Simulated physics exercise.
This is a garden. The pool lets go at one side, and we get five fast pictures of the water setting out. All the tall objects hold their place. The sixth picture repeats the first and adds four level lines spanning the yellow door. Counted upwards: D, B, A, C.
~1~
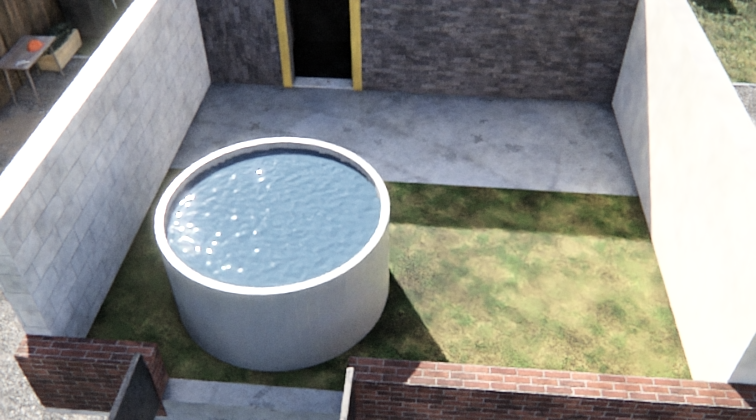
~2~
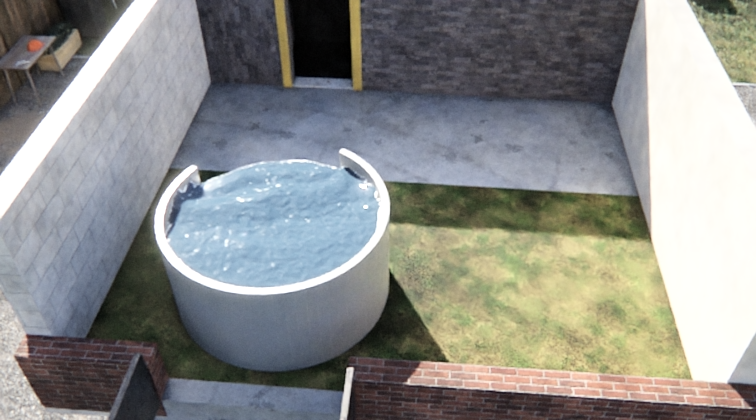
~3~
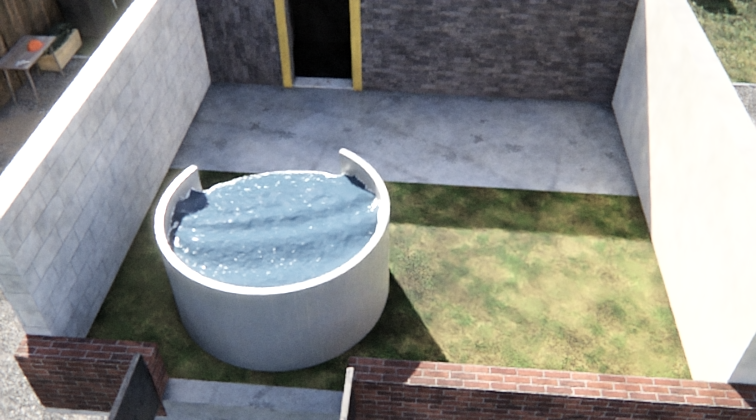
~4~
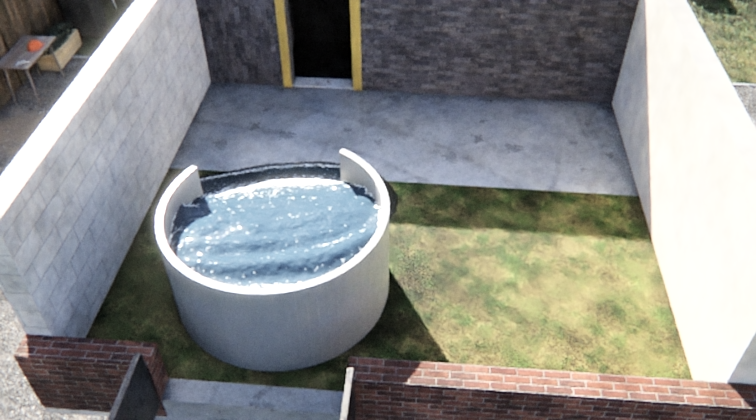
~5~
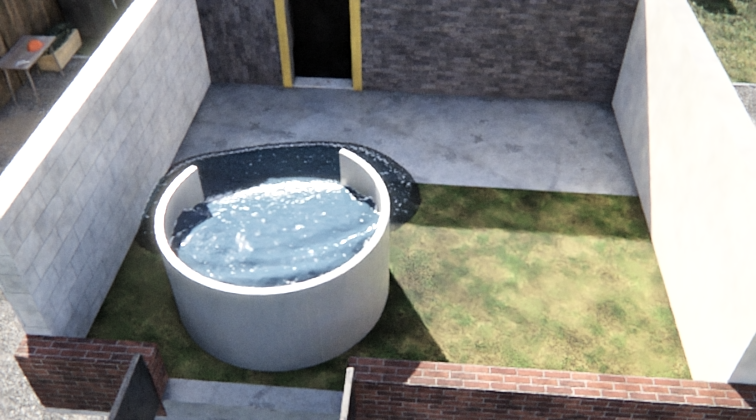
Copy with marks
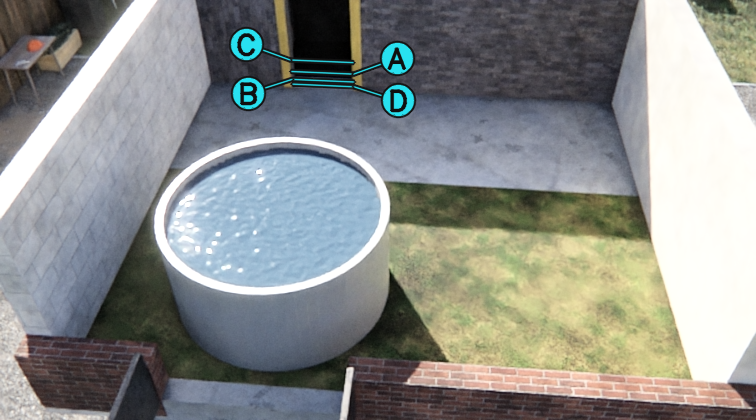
A walled garden is seen from high above, looking down from a camera that stays still. A round, pale grey pool of blue water stands left of centre on patchy green grass, with a yellow-framed doorway in the dark brick wall behind, pale walls either side and low red brick in front. The pool's far rim opens, the water surges and ripples, and a dark sheet spreads out behind and around both sides.
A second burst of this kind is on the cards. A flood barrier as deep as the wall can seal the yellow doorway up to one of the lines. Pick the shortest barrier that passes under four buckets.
Go for C.
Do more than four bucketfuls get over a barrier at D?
Yes.
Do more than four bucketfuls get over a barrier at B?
Yes, that goes wrong.
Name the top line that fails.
A it is.
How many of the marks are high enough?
One of the four.
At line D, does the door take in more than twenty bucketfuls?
Yes, it does.
In cyan, A at (322, 72); B at (322, 80); C at (321, 61); D at (323, 85); from the bottom up D, B, A, C.
If A is chosen, about 15 bucketfuls get in.
If B is chosen, dozens of bucketfuls pour in.
If C is chosen, a bucket or two gets in.
If D is chosen, dozens of bucketfuls pour in.
